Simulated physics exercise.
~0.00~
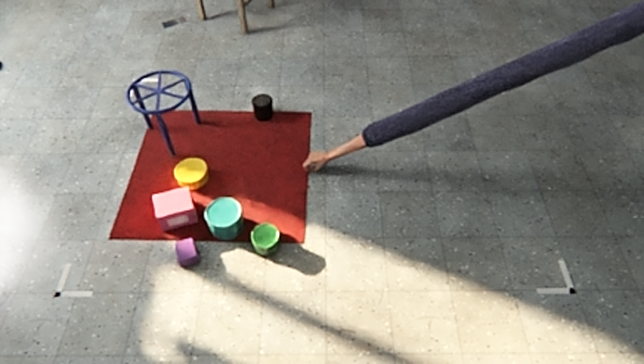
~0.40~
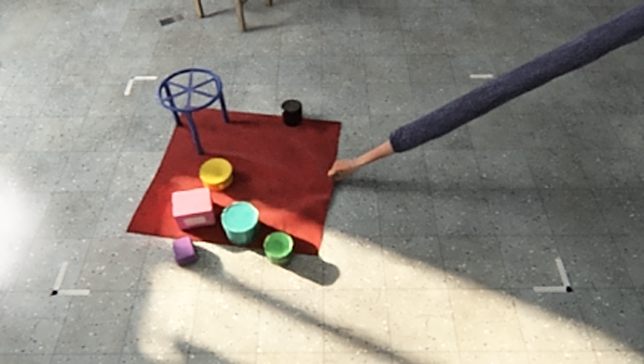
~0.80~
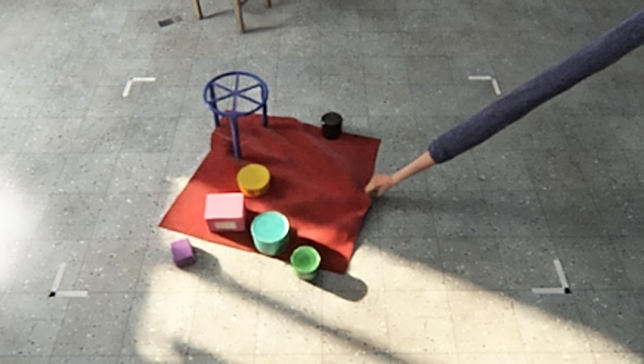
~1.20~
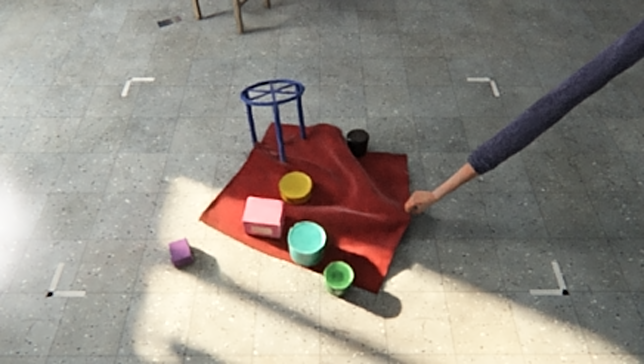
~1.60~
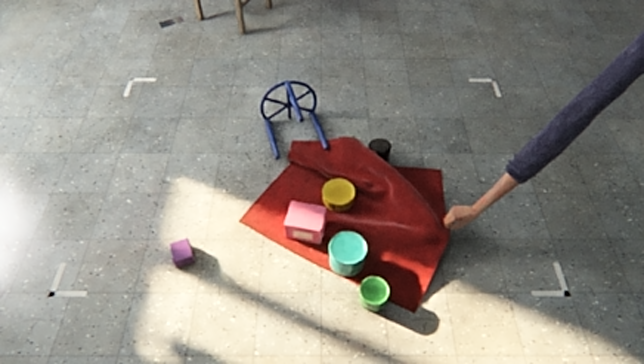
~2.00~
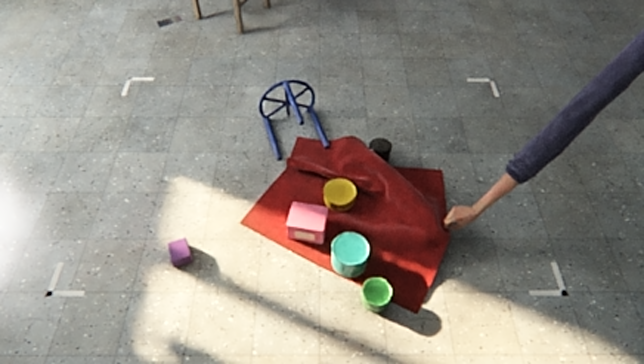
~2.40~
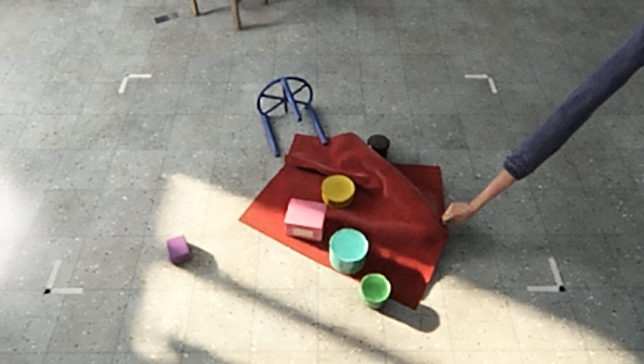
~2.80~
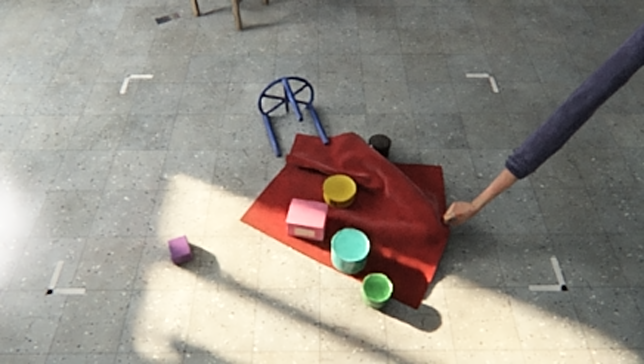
A hand reaching from the right grips a red dust sheet on a grey tiled floor, seen from above in a slightly swaying view. On it sit a blue stool at the back left, a black pot, a yellow bin, a pink box, a teal bin and a green bucket, with a purple crate at the near edge. The arm drags the sheet right, carrying its load along and leaving the crate behind. The cloth bunches into folds, and the stool tilts, then topples over. Finally everything rests, the stool lying behind the rumpled sheet, the hand still holding its edge.
